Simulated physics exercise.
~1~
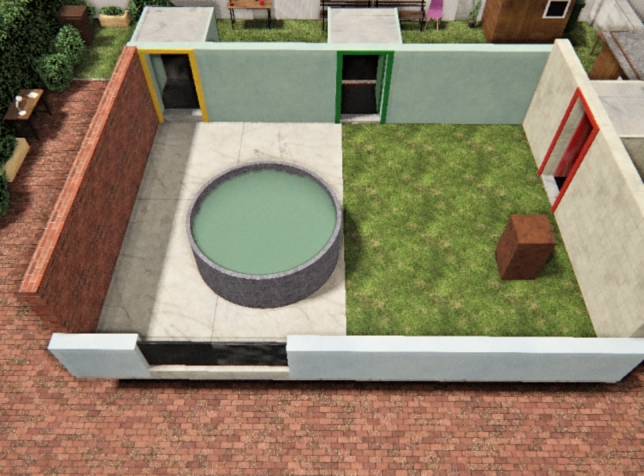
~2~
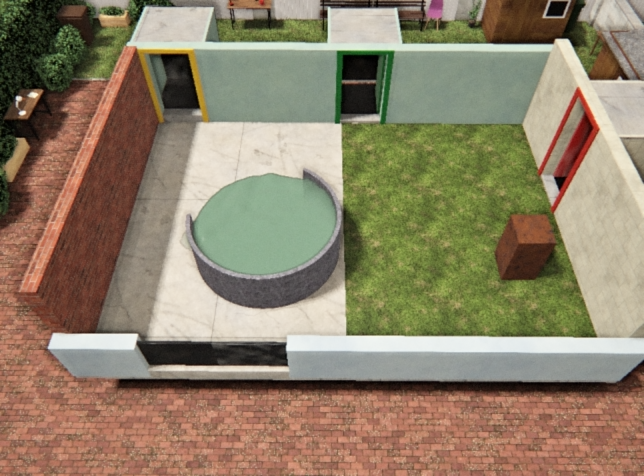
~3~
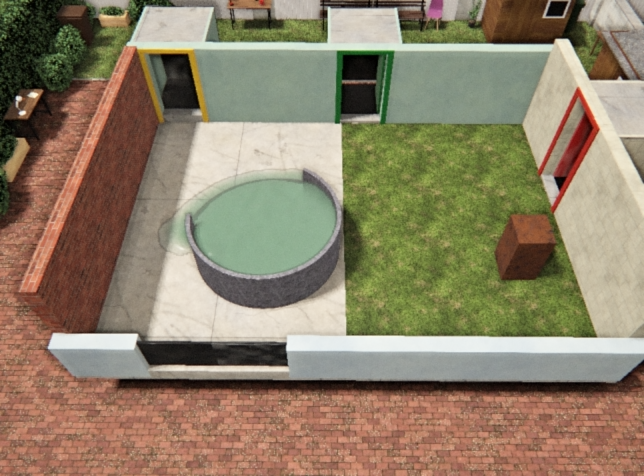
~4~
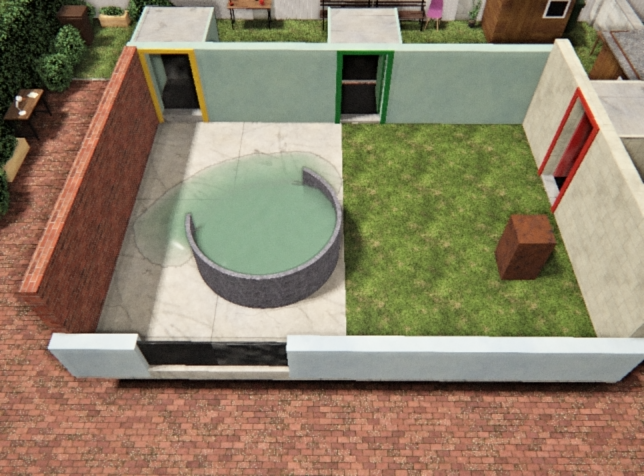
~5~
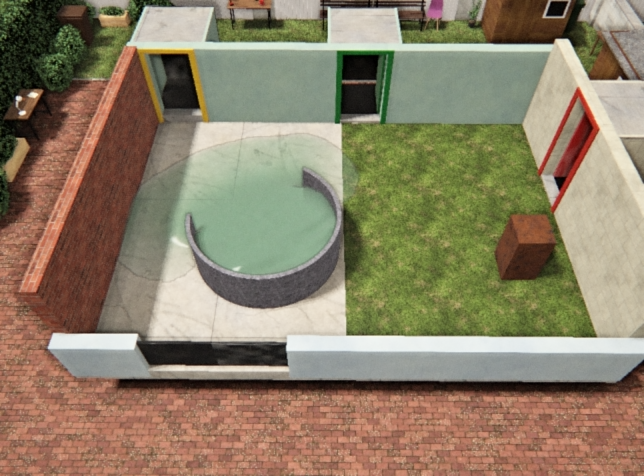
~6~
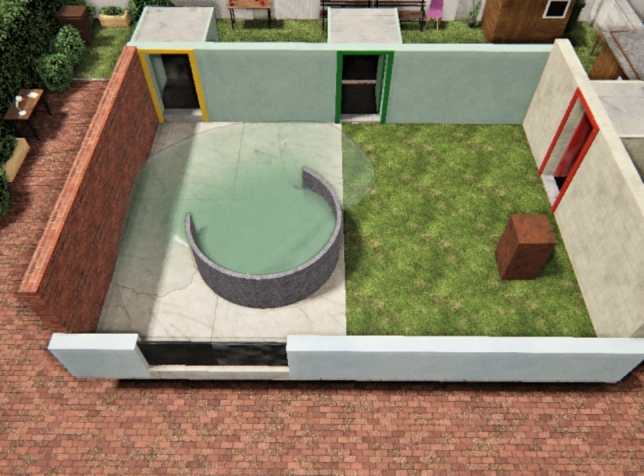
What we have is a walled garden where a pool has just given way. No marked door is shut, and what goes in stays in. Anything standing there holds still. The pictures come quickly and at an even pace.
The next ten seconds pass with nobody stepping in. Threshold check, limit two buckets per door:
As I see it, the green door will receive over two buckets; the yellow door will receive over two buckets; the red door will receive over two buckets.
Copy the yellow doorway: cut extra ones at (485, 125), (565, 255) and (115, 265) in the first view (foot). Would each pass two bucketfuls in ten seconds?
Well, the first one doesn't reach it, the next doesn't reach it, and the last doesn't reach it.
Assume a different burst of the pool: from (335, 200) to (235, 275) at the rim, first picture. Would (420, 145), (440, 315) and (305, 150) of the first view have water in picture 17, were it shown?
The three spots, in order, are spared, inundated and spared.
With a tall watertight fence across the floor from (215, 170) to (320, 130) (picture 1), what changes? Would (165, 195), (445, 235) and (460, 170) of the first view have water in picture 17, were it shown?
Reading them off in sequence: Swamped, spared, spared.
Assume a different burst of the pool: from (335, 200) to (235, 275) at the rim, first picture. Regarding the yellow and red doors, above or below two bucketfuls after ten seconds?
Yellow door: Falls short; red door: Exceeds it.
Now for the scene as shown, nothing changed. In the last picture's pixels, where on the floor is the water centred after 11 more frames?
I'd place it roughly at (235, 186).
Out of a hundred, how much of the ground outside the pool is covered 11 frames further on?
Roughly 40 percent, I'd say.
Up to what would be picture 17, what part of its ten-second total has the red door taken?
Around 0 percent.
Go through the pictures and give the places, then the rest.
Still water in the round tank at (264, 217), in the first picture.
The front is at a hidden place, out from the gap on the round tank's far side, in the second picture.
Water pours out on the round tank's far side and has run to a hidden place, in the third picture.
Water pours out on the round tank's far side and has run to (142, 247), in the fourth picture.
The front is at (336, 150), out from the gap on the round tank's far side, in the fifth picture.
Water pours out on the round tank's far side and has run to (325, 124), in the sixth picture.
A moment on, water covers 35 % of the floor; the green door under two buckets in, the yellow door under two buckets in, the red door not reached.
Next, water covers 40 % of the floor; the green door over two buckets in, the yellow door far over two buckets in, the red door not reached.
Then, water covers 55 % of the floor; the green door over two buckets in, the yellow door far over two buckets in, the red door not reached.
Later, water covers 85 % of the floor; the green door over two buckets in, the yellow door far over two buckets in, the red door wet at the sill, nothing in.
In the end, water covers 100 % of the floor; the green door over two buckets in, the yellow door far over two buckets in, the red door over two buckets in.
